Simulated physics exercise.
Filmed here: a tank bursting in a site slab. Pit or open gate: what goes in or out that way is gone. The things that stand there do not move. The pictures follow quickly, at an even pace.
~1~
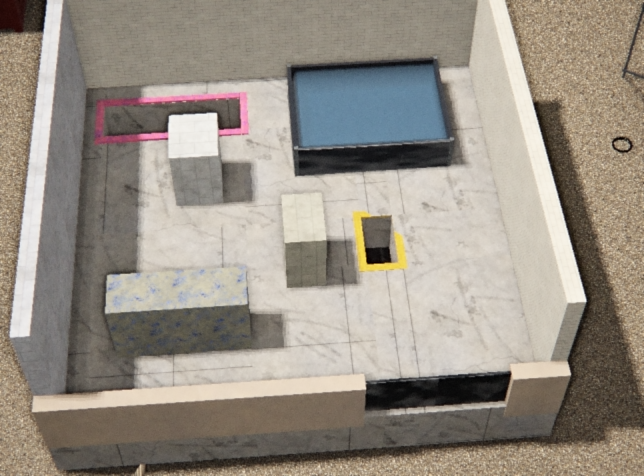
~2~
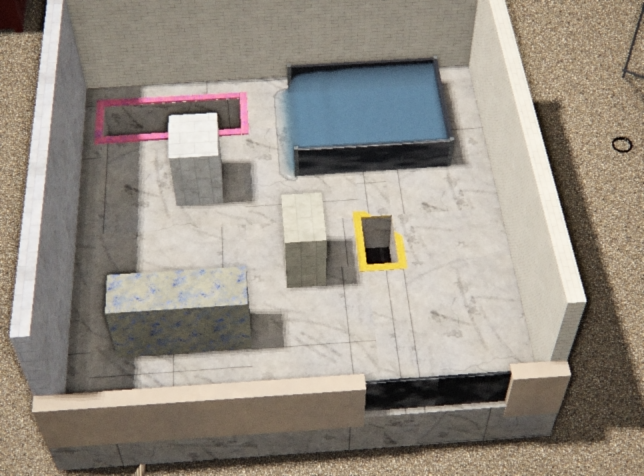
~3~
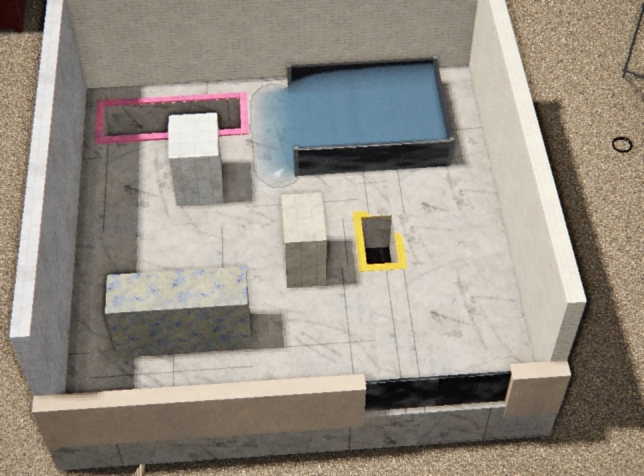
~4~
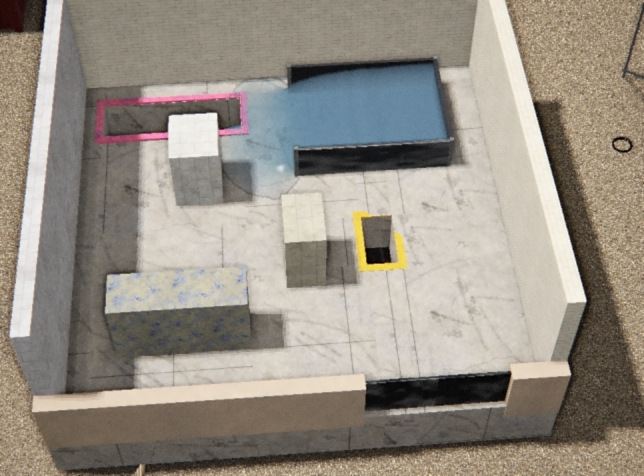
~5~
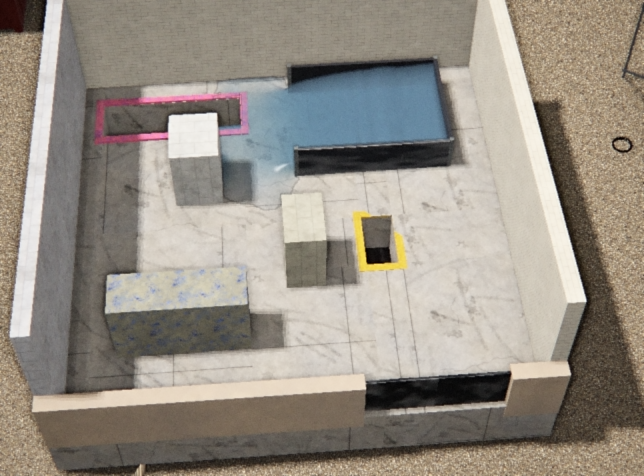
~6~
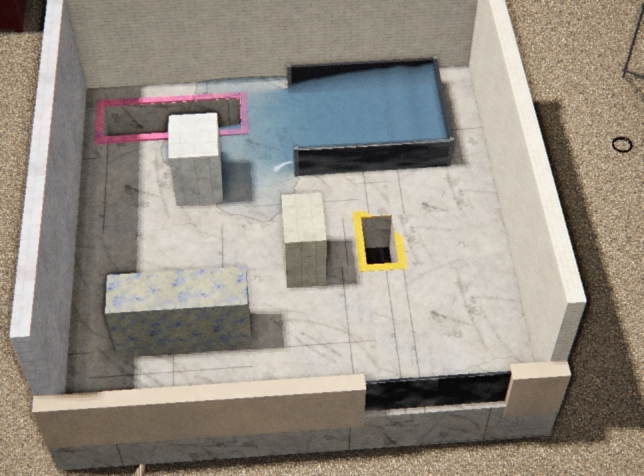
A blue tank opens on its left side and water spreads left across the slab toward the pink-edged pit.
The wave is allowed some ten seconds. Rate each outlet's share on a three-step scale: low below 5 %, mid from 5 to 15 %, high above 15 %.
Scale: Gate - low, yellow pit - low, pink pit - high.
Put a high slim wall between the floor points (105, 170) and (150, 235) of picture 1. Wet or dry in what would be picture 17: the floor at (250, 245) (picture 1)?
Verdict: The spot is submerged.
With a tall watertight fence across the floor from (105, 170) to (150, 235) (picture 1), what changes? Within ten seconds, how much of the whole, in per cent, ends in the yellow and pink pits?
Percent shares - yellow: 2; pink: 50.
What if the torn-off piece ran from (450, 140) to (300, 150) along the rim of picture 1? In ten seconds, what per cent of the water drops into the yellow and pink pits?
I'd say the yellow pit gets around 40 percent and the pink pit around 0 percent.
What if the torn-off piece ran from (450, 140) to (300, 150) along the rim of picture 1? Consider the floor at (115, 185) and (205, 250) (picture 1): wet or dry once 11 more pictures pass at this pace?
Result, point by point: Unwetted; inundated.
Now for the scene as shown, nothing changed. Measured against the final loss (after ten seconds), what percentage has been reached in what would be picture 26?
Approximately 65 %.
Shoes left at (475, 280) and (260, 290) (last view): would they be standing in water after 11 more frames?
First spot spared; second spot swamped.
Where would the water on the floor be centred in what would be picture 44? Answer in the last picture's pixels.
I'd place it roughly at (227, 220).
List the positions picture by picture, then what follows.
In the first picture, the open tank at (368, 106) is whole and still.
In the second picture, water pours out at (295, 125) and has run to (290, 176).
In the third picture, the front is at (276, 183), out from the gap at (295, 126).
In the fourth picture, water pours out at (295, 126) and has run to (249, 83).
In the fifth picture, water pours out at (295, 126) and has run to (225, 82).
In the sixth picture, water pours out at (295, 127) and has run to a hidden place.
A moment on, water covers 20 % of the floor; the gate 0 %, the yellow pit 0 %, the pink pit 8 %.
Next, water covers 30 % of the floor; the gate 0 %, the yellow pit 0 %, the pink pit 17 %.
Then, water covers 45 % of the floor; the gate 0 %, the yellow pit 0 %, the pink pit 30 %.
Later, water covers 60 % of the floor; the gate 0 %, the yellow pit 1 %, the pink pit 41 %.
In the end, water covers 75 % of the floor; the gate 0 %, the yellow pit 1 %, the pink pit 44 %.
